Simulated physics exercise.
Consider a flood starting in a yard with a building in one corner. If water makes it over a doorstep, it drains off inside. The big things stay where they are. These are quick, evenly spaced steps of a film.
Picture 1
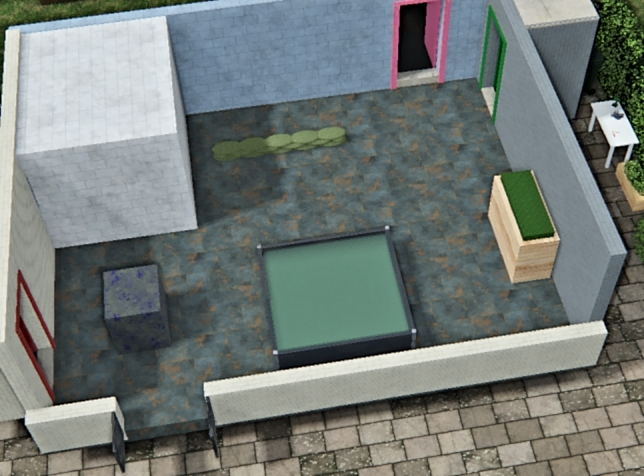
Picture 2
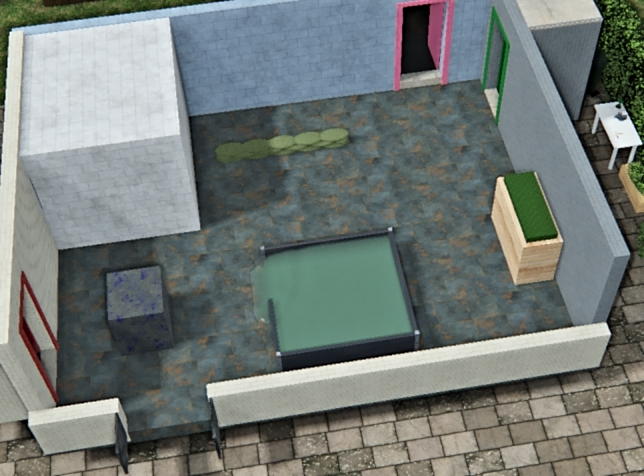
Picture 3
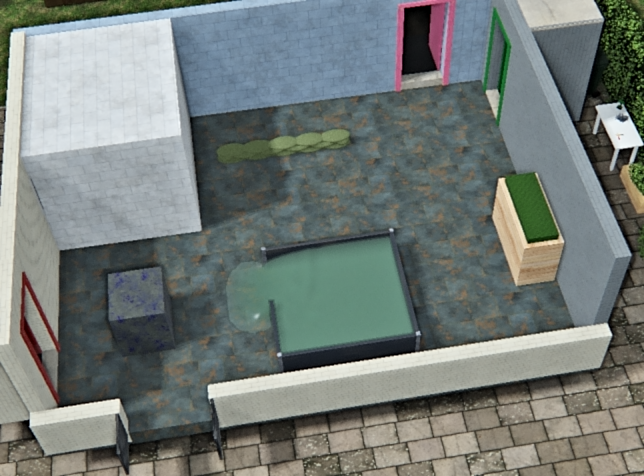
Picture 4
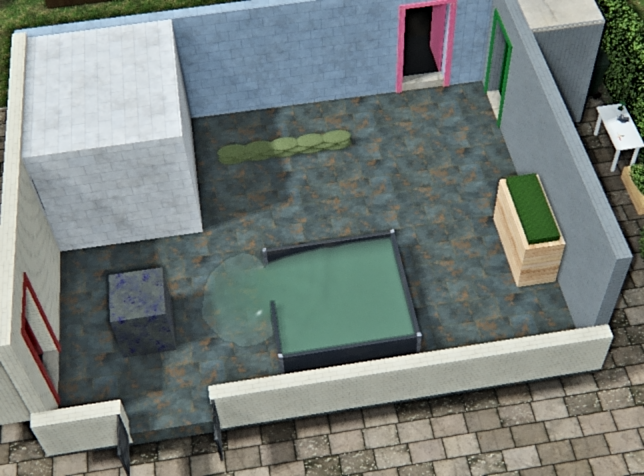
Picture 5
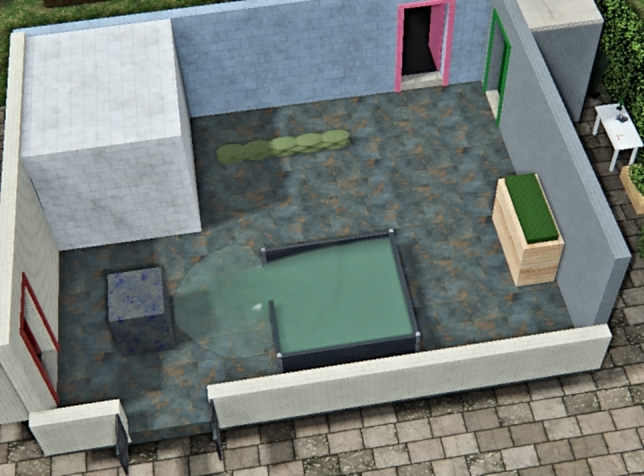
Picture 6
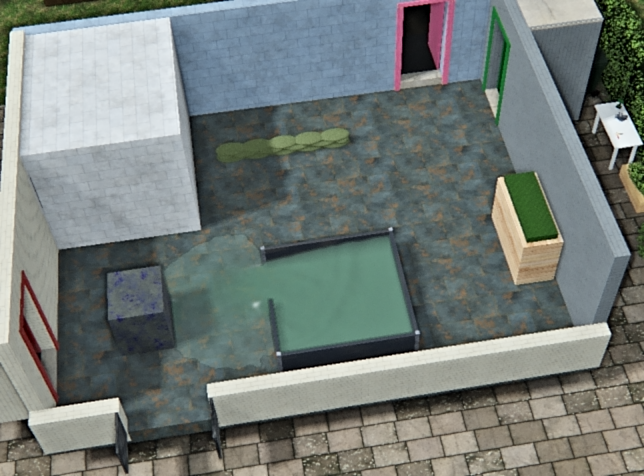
The clip shows a walled yard with a pale block in one corner and a square tank of green liquid; the tank's left side opens, and liquid spreads left across the dark floor toward a speckled cube, thinning as it spreads.
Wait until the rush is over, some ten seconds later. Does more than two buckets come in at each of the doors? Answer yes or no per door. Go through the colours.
The green door no, the pink door no, the red door no.
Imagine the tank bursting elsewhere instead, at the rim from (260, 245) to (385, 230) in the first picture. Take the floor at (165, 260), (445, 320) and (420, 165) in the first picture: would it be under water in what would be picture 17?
The three spots, in order, are spared, spared and inundated.
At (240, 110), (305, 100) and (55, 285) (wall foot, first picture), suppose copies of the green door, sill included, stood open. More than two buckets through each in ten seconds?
Well, the first one doesn't reach it, the next doesn't reach it, and the last overshoots.
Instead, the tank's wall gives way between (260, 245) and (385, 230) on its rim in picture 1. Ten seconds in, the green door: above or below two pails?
I reckon green overshoots.
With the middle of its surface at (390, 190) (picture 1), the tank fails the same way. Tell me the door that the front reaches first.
First: The door marked red.
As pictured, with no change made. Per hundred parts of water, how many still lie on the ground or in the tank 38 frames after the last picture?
My figure is close to 88 percent.
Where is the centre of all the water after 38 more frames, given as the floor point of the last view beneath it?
That comes out near (234, 311).
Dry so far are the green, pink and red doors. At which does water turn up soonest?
Answer: The red-painted one.
A moment on, water covers 15 % of the floor; the green door not reached, the pink door not reached, the red door not reached.
Next, water covers 20 % of the floor; the green door not reached, the pink door not reached, the red door not reached.
Then, water covers 30 % of the floor; the green door not reached, the pink door not reached, the red door wet at the sill, nothing in.
Later, water covers 40 % of the floor; the green door not reached, the pink door not reached, the red door wet at the sill, nothing in.
In the end, water covers 50 % of the floor; the green door not reached, the pink door not reached, the red door under two buckets in.
